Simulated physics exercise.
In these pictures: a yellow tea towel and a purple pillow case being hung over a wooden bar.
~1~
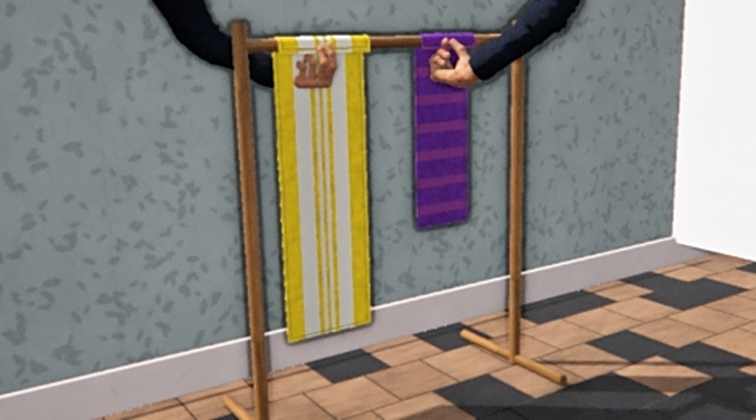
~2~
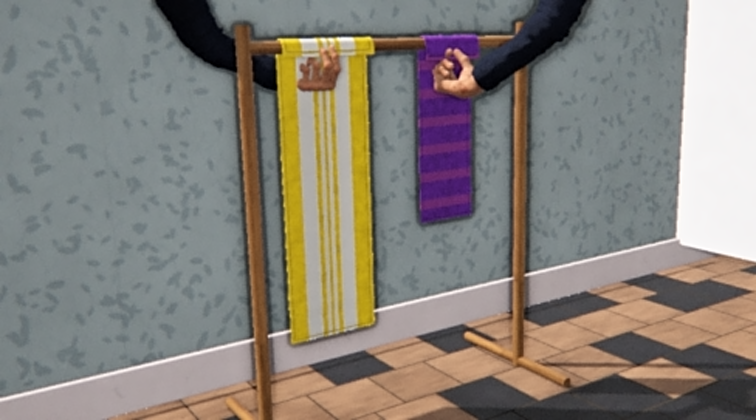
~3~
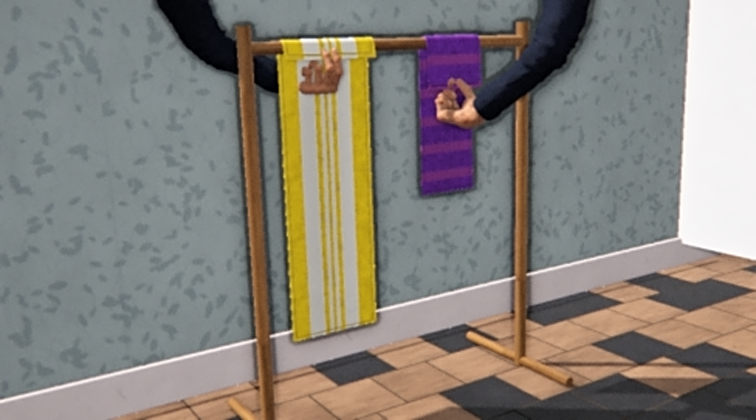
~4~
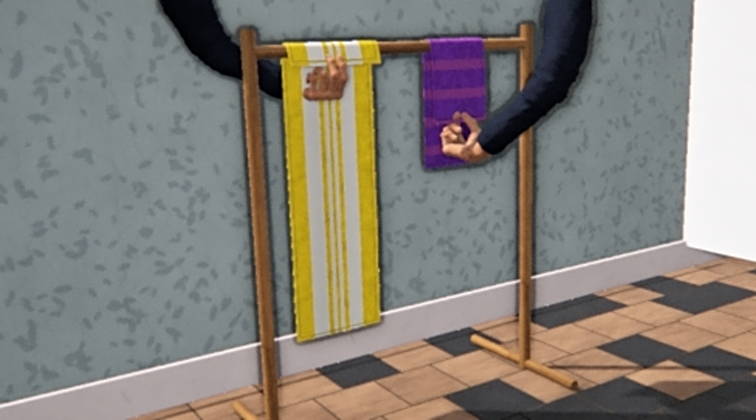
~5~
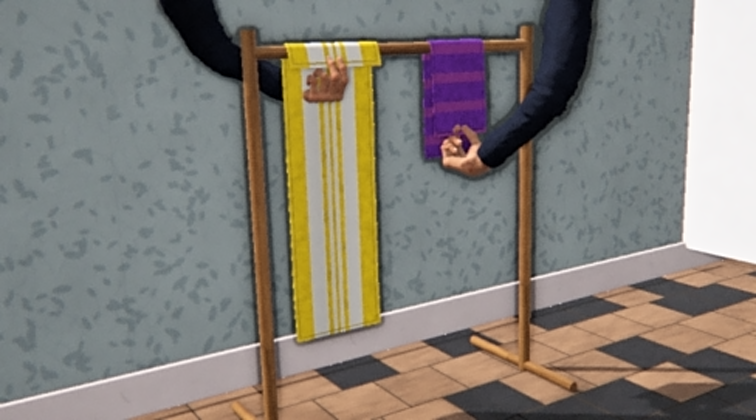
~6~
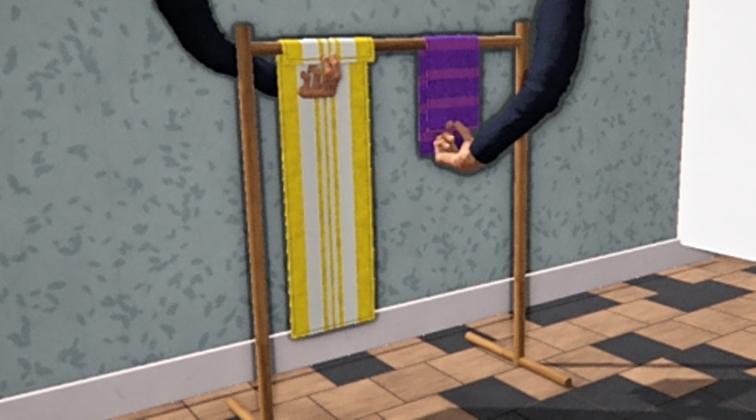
On a wooden rack, a hand draws the purple cloth's front edge down beside yellow cloth.
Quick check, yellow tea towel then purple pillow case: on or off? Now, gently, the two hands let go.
Yellow tea towel: Off; purple pillow case: On.
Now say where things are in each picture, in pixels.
In the first picture, tea towel front hem (356, 46), back hem (358, 321); pillow case front hem (436, 45), back hem (430, 222).
In the second picture, tea towel front hem (359, 49); pillow case front hem (440, 55).
In the third picture, tea towel front hem (361, 52); pillow case front hem (442, 84).
In the fourth picture, tea towel front hem (366, 58); pillow case front hem (448, 118).
In the fifth picture, tea towel front hem (366, 61); pillow case front hem (448, 131).
In the sixth picture, tea towel front hem (360, 56), back hem (361, 317), front far shorter than the back; pillow case front hem (441, 127), back hem (434, 149), front almost as long as the back.
Then, 0.44 s past the final frame, tea towel clear of the rail and dropping near (335, 356); pillow case unmoved.
Then, 0.78 s past the final frame, tea towel in a heap on the floor; pillow case unmoved.
When it is over, tea towel in a heap on the floor; pillow case unmoved. The yellow tea towel is pulled off by its long side and the purple pillow case stays on.
